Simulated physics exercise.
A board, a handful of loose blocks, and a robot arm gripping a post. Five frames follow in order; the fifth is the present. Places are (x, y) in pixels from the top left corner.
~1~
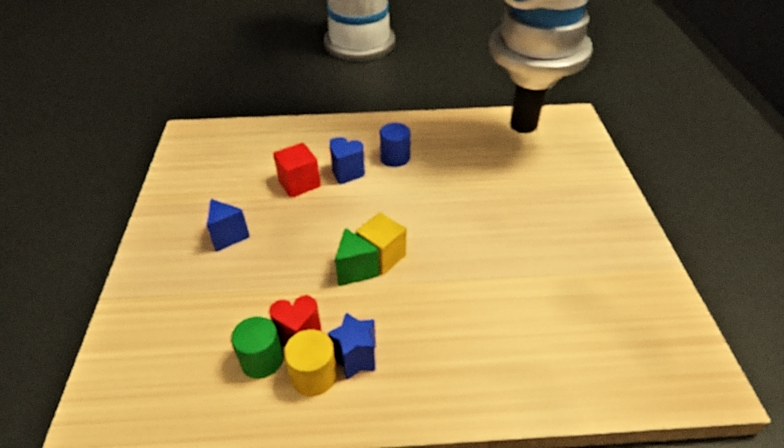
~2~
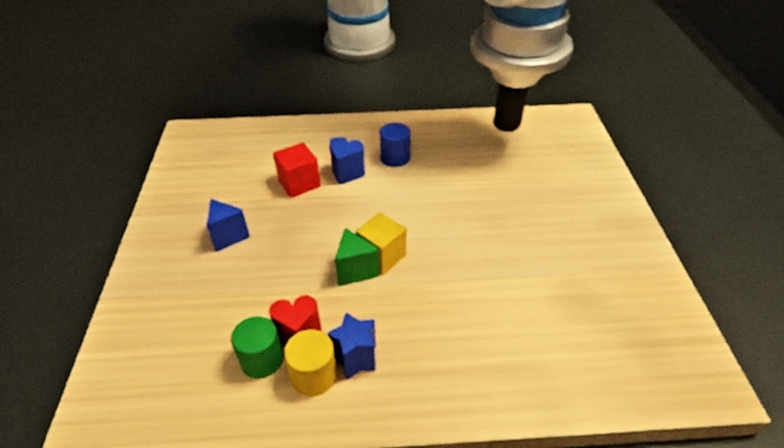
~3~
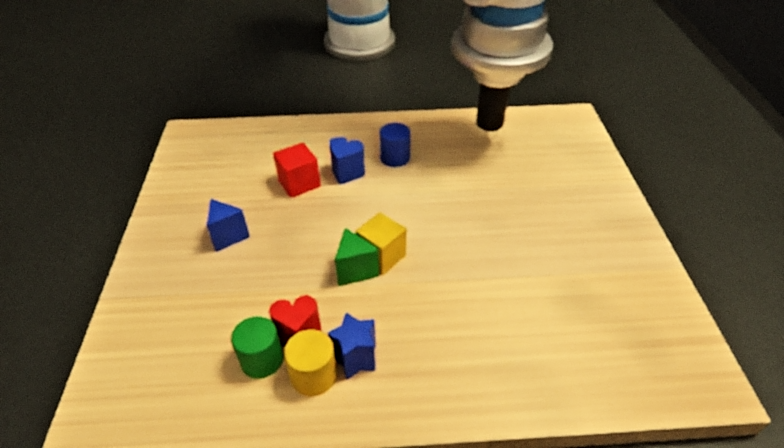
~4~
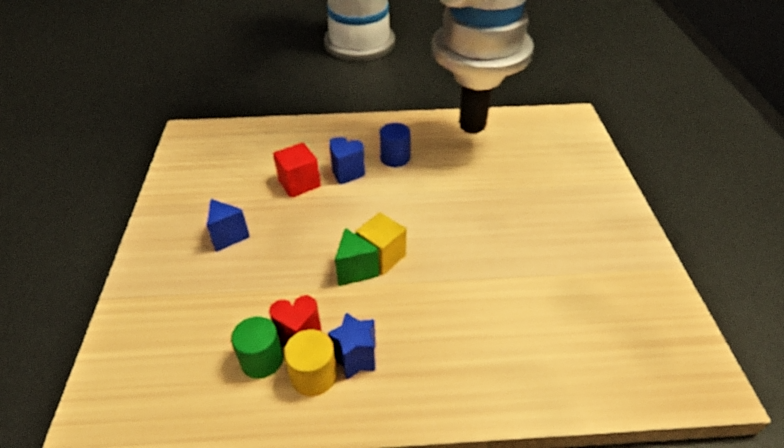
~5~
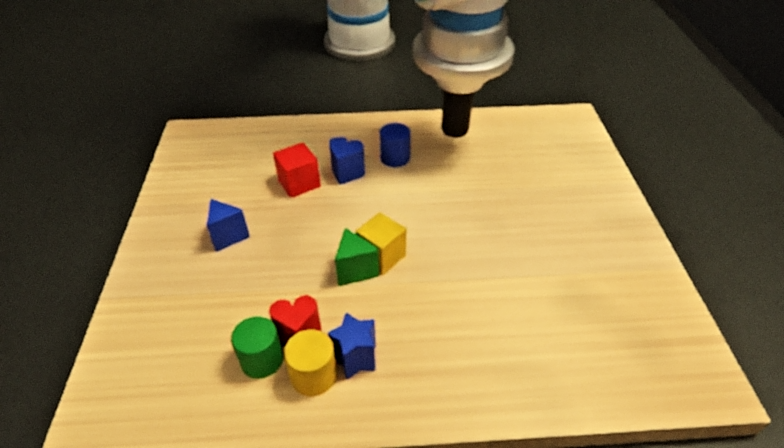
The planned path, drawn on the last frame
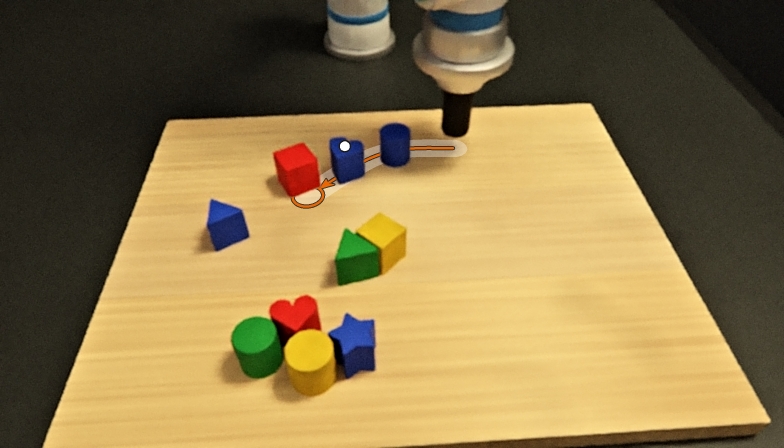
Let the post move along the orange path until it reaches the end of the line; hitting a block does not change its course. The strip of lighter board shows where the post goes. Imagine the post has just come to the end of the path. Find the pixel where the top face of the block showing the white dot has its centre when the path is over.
Roughly at (303, 192).
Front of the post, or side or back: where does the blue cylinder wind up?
Beside or behind, I predict.
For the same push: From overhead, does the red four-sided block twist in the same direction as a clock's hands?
I expect so.
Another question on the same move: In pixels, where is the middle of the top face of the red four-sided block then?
It is at (274, 161).
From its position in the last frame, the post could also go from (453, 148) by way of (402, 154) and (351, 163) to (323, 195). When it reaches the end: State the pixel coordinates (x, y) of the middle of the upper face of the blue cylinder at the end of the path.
Its top middle is near (298, 186).
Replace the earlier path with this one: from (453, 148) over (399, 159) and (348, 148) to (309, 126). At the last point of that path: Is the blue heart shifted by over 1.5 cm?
Yes, I think so.
The line goes from (453, 148) via (399, 150) and (352, 168), ending at (308, 196); the dot is on the blue heart.
What follows on the original path. One third of the way, post (399, 133); blue cylinder (377, 135).
Two thirds of the way, post (349, 151); red four-sided block (291, 156); blue heart (321, 170), turned 45° clockwise; blue cylinder (348, 161).
At the end, post (305, 178); red four-sided block (274, 161), turned 55° clockwise; blue heart (303, 192), turned 15° clockwise; blue cylinder (339, 175).
